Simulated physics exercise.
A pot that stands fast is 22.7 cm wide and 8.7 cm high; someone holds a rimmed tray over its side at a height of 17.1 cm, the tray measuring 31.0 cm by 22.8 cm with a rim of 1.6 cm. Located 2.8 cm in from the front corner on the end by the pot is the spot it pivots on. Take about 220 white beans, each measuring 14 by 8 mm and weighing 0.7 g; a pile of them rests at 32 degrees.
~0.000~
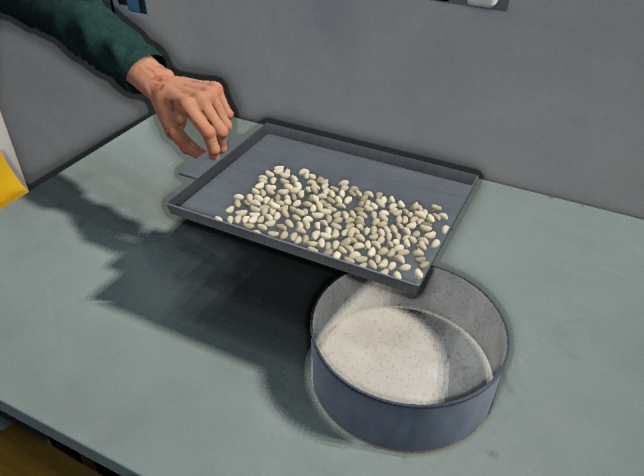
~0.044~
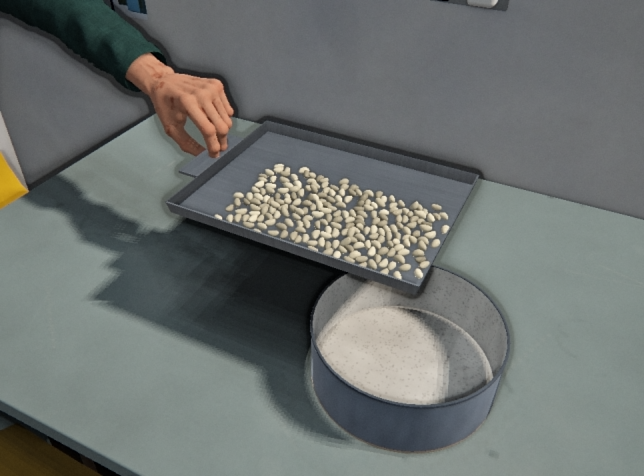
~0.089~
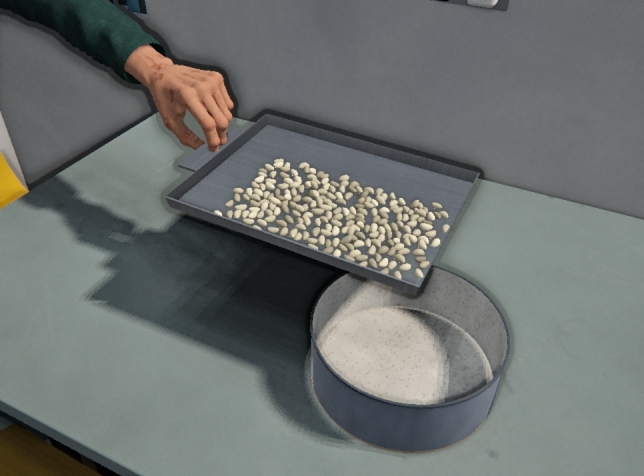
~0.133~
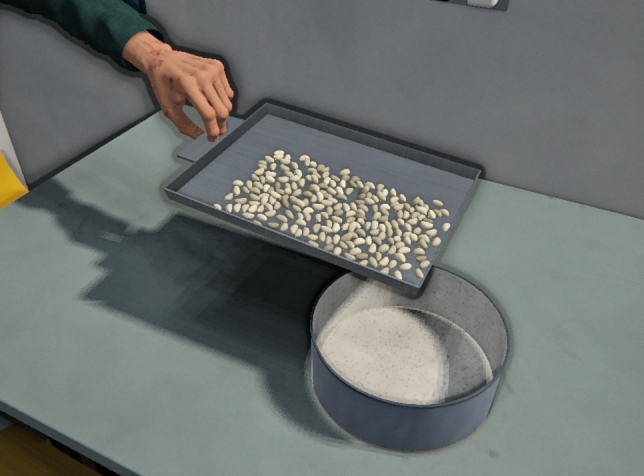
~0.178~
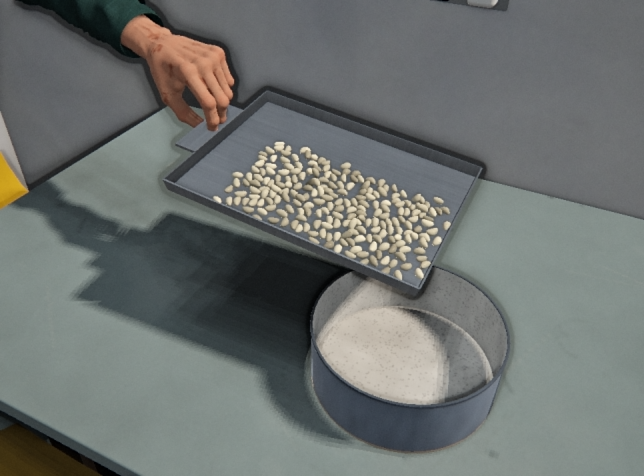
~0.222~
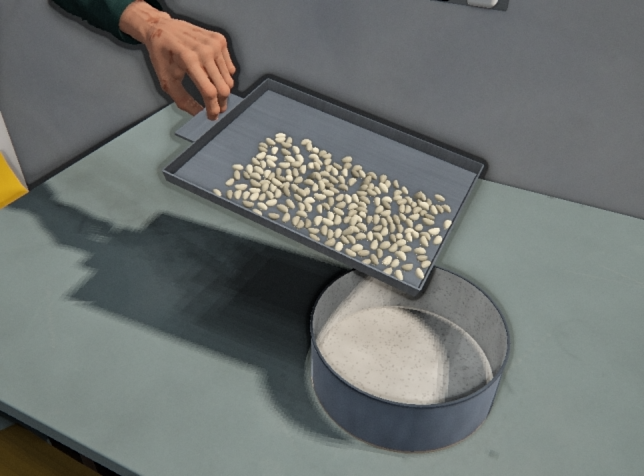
At the start, a hand in a green sleeve is at the left end of a rimmed tray of white beans, held nearly level above the side of a round pot. The hand then lifts that end slightly, and the tray tilts down toward the pot while the beans stay spread in place.
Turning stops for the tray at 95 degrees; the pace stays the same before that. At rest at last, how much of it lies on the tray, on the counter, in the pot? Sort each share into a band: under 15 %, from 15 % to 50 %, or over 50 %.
Tray: Under 15 %; counter: Under 15 %; pot: Over 50 %.
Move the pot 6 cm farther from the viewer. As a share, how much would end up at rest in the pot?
It would come to roughly 40 percent.
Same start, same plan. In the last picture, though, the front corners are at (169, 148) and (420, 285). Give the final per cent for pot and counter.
Pot 80; counter 20.
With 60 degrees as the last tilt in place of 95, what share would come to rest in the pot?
Roughly 55 %.
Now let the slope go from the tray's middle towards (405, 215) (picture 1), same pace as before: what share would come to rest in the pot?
About 60 per cent.
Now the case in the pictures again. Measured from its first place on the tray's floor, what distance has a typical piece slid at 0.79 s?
Displacement on the tray: Roughly 6 cm.
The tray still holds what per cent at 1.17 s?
Reading: Approx. 55%.
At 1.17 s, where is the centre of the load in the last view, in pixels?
The middle of the load should be at about (443, 289) by then.
After 0.79 s, tilt 51 degrees; the tray holds 100 %, the pot 0 %.
Then, at 1.17 s, tilt 77 degrees; the tray holds 55 %, the pot 25 %.
After 1.64 s, tilt 95 degrees; the tray holds 0 %, the pot 95 %.
By 2.2 s all is still; tray 0 %, counter 0 %, pot 100 %.
